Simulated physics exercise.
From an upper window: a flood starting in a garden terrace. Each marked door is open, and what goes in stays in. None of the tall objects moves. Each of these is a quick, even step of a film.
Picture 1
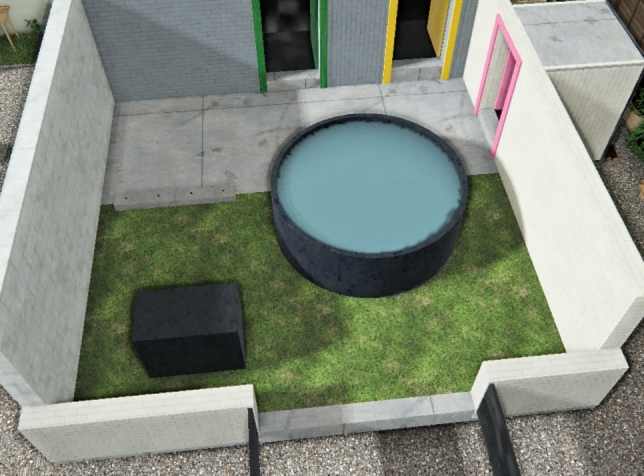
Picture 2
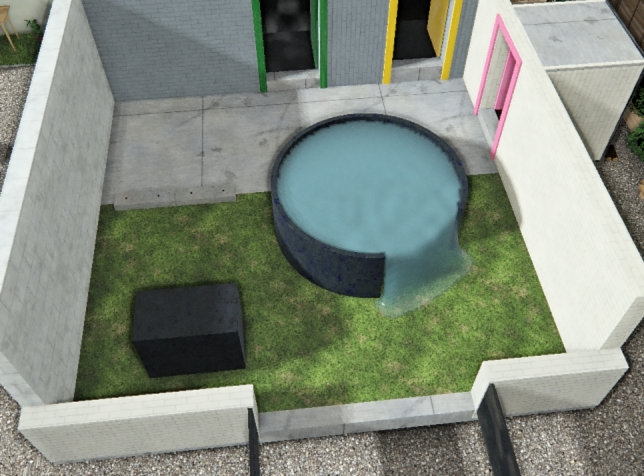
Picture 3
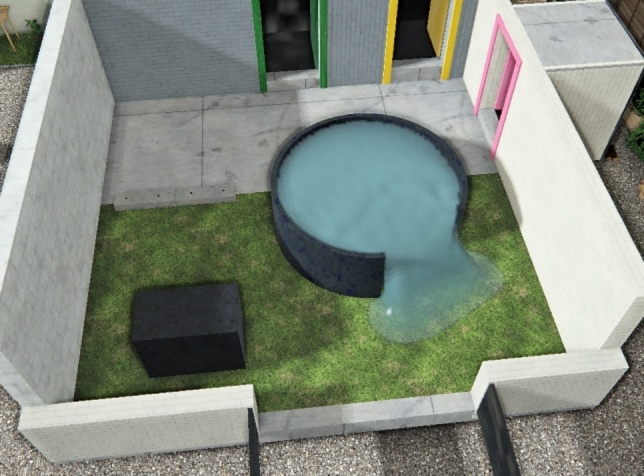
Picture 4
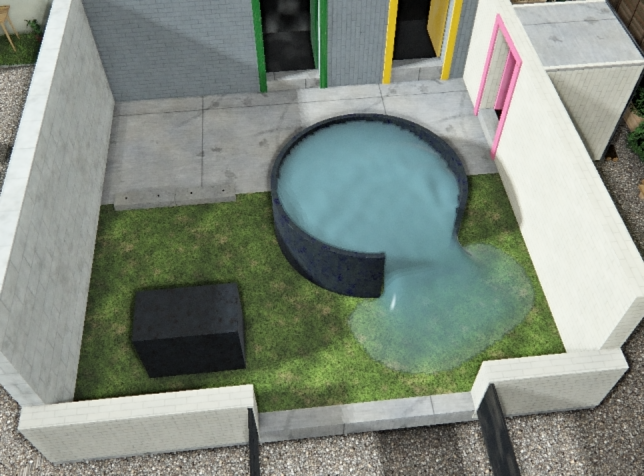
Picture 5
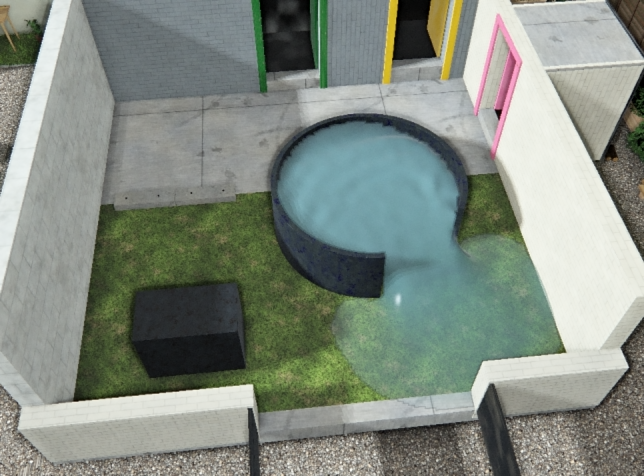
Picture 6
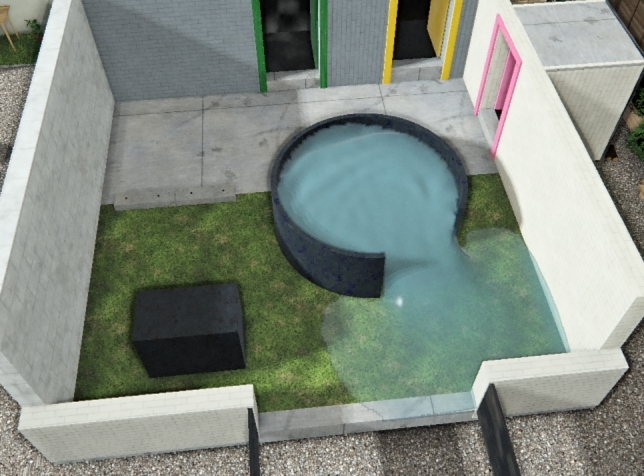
A round dark pool brimming with blue-green water stands on a walled garden terrace, seen from high above by a camera that stays still. A black block sits on the grass at lower left, with green and yellow doorways behind and a pink one at right. The pool's near right side opens, and water pours out, fanning across the lawn to the right-hand wall and front edge.
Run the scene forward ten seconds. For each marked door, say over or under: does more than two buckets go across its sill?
In the end the yellow door counts as not over. The pink door counts as not over. The green door counts as not over.
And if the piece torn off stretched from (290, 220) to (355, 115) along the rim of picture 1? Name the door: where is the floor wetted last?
The pink door.
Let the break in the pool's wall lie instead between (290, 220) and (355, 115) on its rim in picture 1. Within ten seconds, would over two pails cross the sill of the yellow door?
In that case yellow door comes in lower.
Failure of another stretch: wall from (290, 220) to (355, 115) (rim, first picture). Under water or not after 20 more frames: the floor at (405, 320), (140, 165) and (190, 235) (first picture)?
In turn: Untouched, swamped, swamped.
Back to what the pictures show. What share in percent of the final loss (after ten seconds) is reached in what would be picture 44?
Around 75 percent.
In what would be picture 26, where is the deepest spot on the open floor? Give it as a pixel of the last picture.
My finger goes to (488, 333).
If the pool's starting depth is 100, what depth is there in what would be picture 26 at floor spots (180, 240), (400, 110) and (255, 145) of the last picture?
Roughly 0 per cent, 4 per cent and 0 per cent.
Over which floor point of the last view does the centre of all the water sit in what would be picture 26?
Somewhere around (411, 254) in the last view.
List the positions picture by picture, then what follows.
The pool at (369, 183) is whole and still, in the first picture.
Water pours out at (426, 265) and has run to (382, 306), in the second picture.
The front is at (496, 284), out from the gap at (425, 268), in the third picture.
Water pours out at (425, 269) and has run to (528, 296), in the fourth picture.
Water pours out at (425, 269) and has run to (555, 344), in the fifth picture.
The front is at a hidden place, out from the gap at (425, 269), in the sixth picture.
A moment on, water covers 20 % of the floor; the yellow door not reached, the pink door not reached, the green door not reached.
Next, water covers 20 % of the floor; the yellow door not reached, the pink door not reached, the green door not reached.
Then, water covers 40 % of the floor; the yellow door wet at the sill, nothing in, the pink door wet at the sill, nothing in, the green door not reached.
Later, water covers 70 % of the floor; the yellow door wet at the sill, nothing in, the pink door wet at the sill, nothing in, the green door wet at the sill, nothing in.
In the end, water covers 95 % of the floor; the yellow door wet at the sill, nothing in, the pink door wet at the sill, nothing in, the green door wet at the sill, nothing in.
